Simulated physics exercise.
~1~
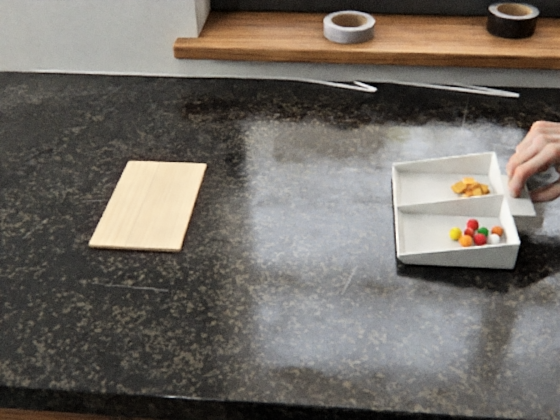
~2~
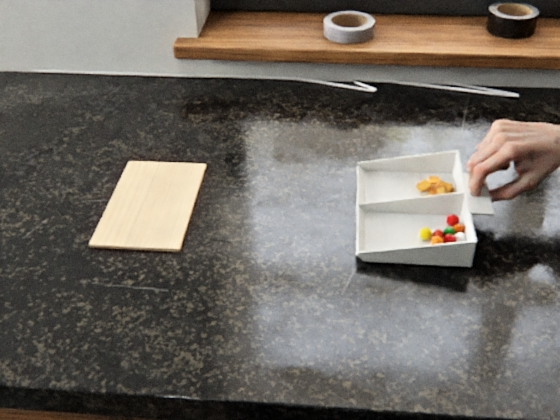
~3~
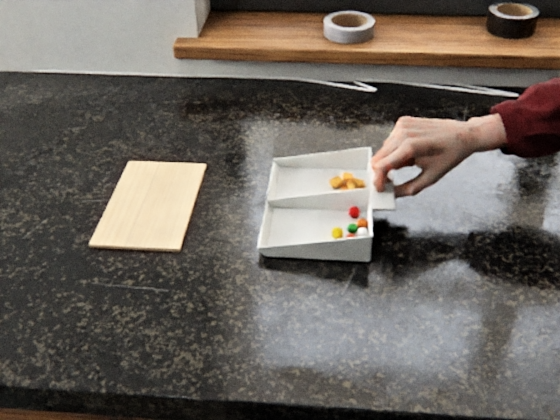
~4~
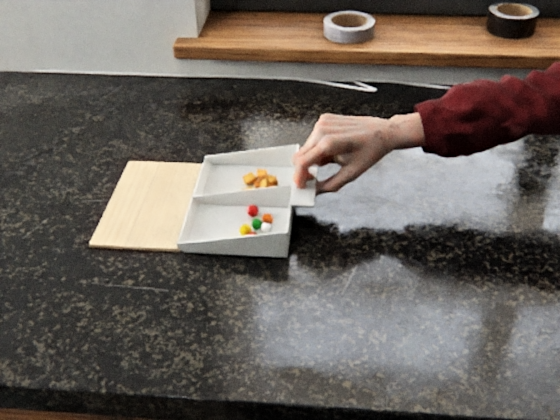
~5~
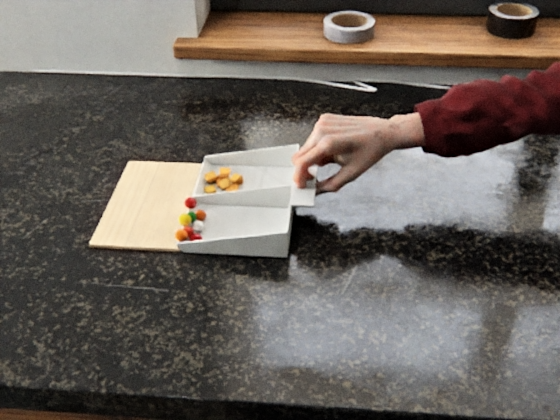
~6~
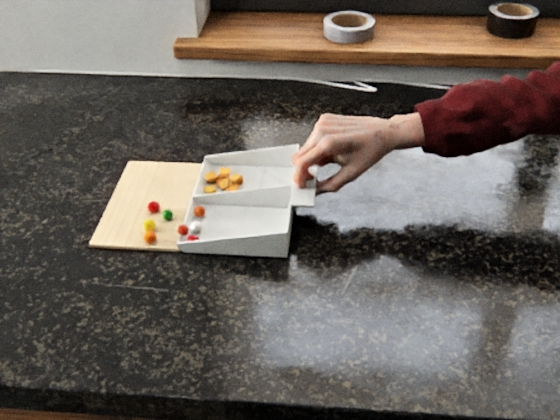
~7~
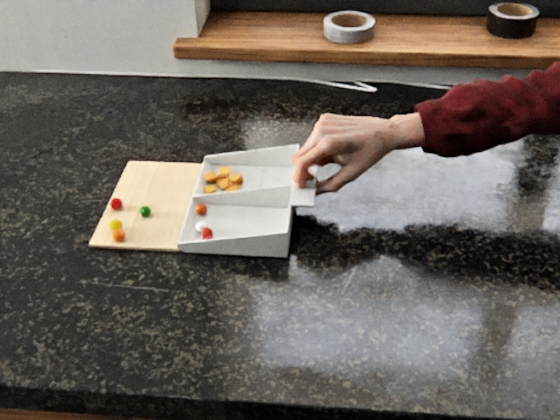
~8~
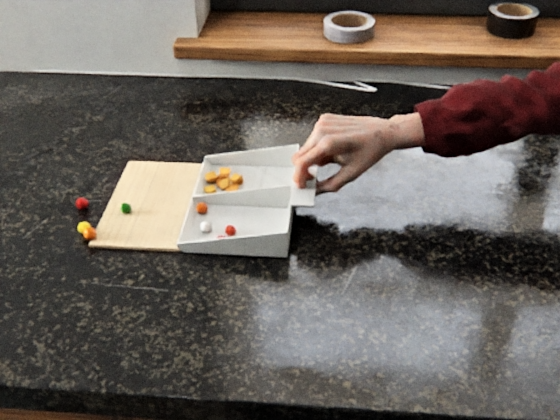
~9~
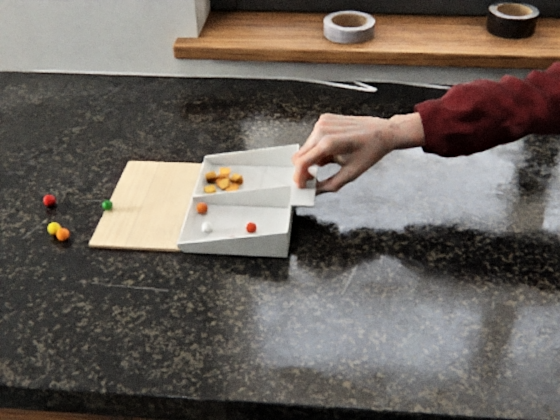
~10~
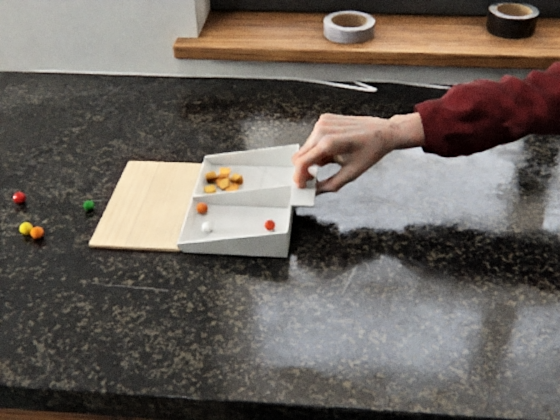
A hand slides a white tray left against a thin board, and some colourful balls roll out.
